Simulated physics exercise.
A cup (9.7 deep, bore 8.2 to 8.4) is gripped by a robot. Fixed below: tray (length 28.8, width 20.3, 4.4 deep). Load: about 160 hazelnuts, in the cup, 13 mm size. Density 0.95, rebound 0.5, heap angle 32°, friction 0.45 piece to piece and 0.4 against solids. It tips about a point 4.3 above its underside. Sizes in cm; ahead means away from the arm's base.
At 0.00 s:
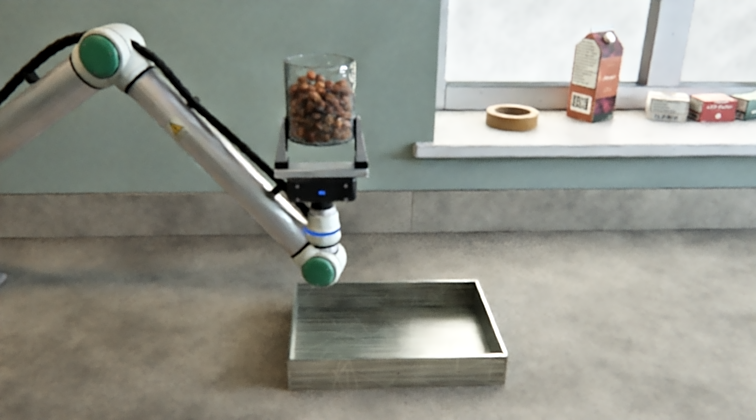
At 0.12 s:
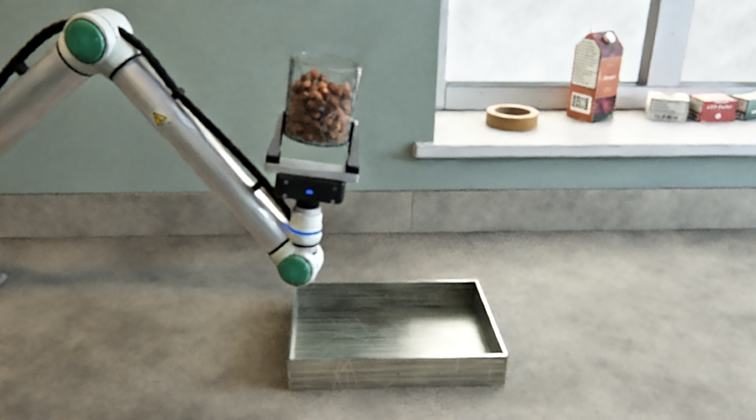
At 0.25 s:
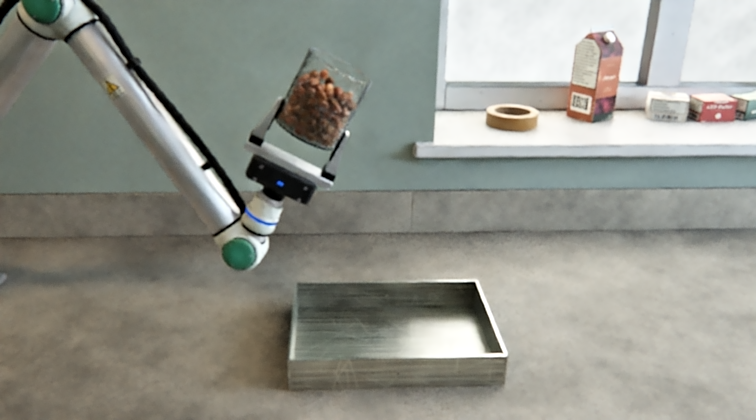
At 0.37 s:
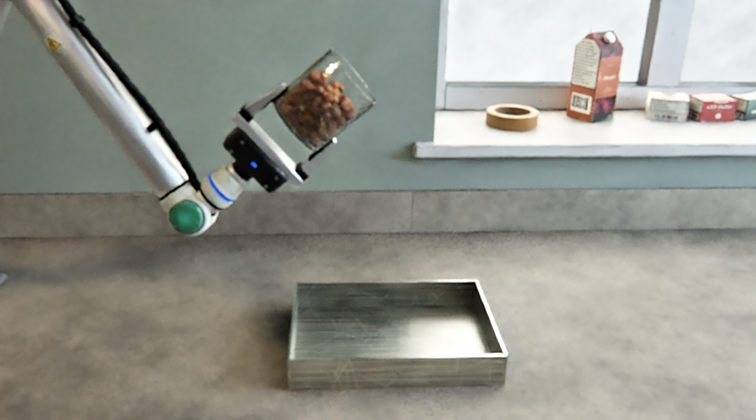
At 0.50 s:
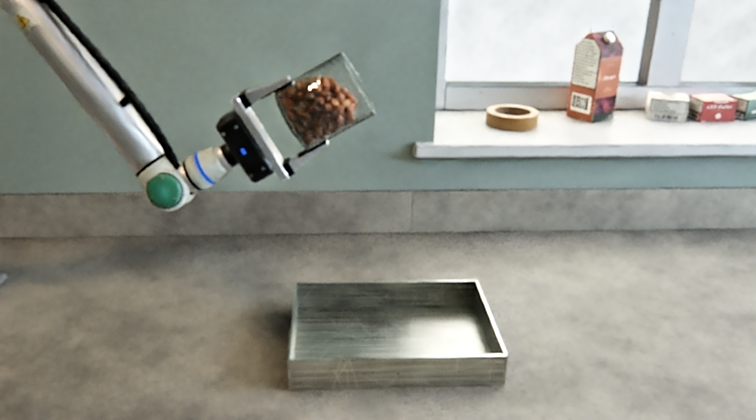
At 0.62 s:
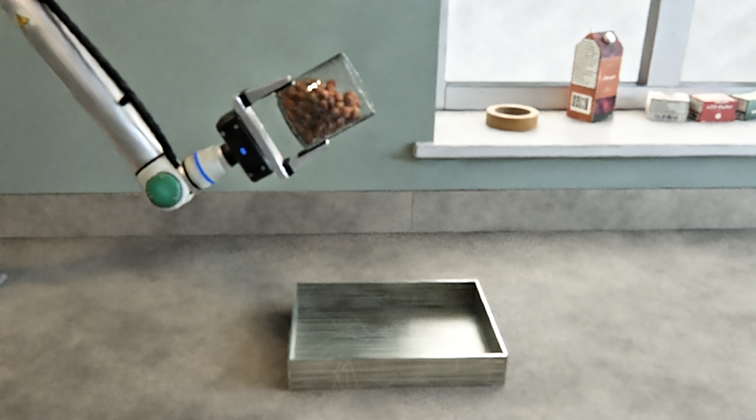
The video shows a robot arm gripping a clear cup of hazelnuts above a metal tray, tilting it steadily to the right from upright to well past halfway toward horizontal, the nuts shifting inside as the arm's wrist swings left and upward.
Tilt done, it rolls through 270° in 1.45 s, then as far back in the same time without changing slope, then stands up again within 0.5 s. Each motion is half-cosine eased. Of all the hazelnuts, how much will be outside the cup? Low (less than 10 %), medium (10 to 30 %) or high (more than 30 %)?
Outside the cup the share is low, less than 10 %.
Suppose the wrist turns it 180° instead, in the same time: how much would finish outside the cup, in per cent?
Then about 0 per cent.
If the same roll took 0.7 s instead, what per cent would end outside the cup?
In that case some 0 per cent.
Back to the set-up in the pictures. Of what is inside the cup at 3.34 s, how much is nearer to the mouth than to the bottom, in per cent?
Roughly 30 per cent.
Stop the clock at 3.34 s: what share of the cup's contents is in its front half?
About 60 per cent.
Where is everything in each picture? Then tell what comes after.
The first picture shows cup middle at (320, 100), upright; upper third of the load around (320, 96), from x 295 to 350, top at y 80; 157 in the cup.
The second picture shows cup middle at (321, 100), tipped 8°; upper third of the load around (319, 95), from x 290 to 350, top at y 80.
The third picture shows cup middle at (323, 101), tipped 28°; upper third of the load around (316, 95), from x 285 to 350, top at y 80.
The fourth picture shows cup middle at (324, 102), tipped 50°; upper third of the load around (314, 93), from x 280 to 350, top at y 75.
The fifth picture shows cup middle at (324, 103), tipped 61°; upper third of the load around (313, 94), from x 285 to 350, top at y 80.
The sixth picture shows cup middle at (324, 103), tipped 61°; upper third of the load around (312, 96), from x 285 to 355, top at y 80; 157 in the cup.
After 1.98 s, tipped 61°, highest piece 40 above the table; 155 in the cup, 2 in the tray.
After 3.34 s, tipped 61°, highest piece 39 above the table; 151 in the cup, 3 in the tray, 3 in flight or on a rim.
After 4.22 s, upright, highest piece 41 above the table; 151 in the cup, 6 in the tray.
After 4.92 s, upright, highest piece 41 above the table; 151 in the cup, 6 in the tray.
At rest, 151 in the cup, 6 in the tray. That is 4 % outside the cup.
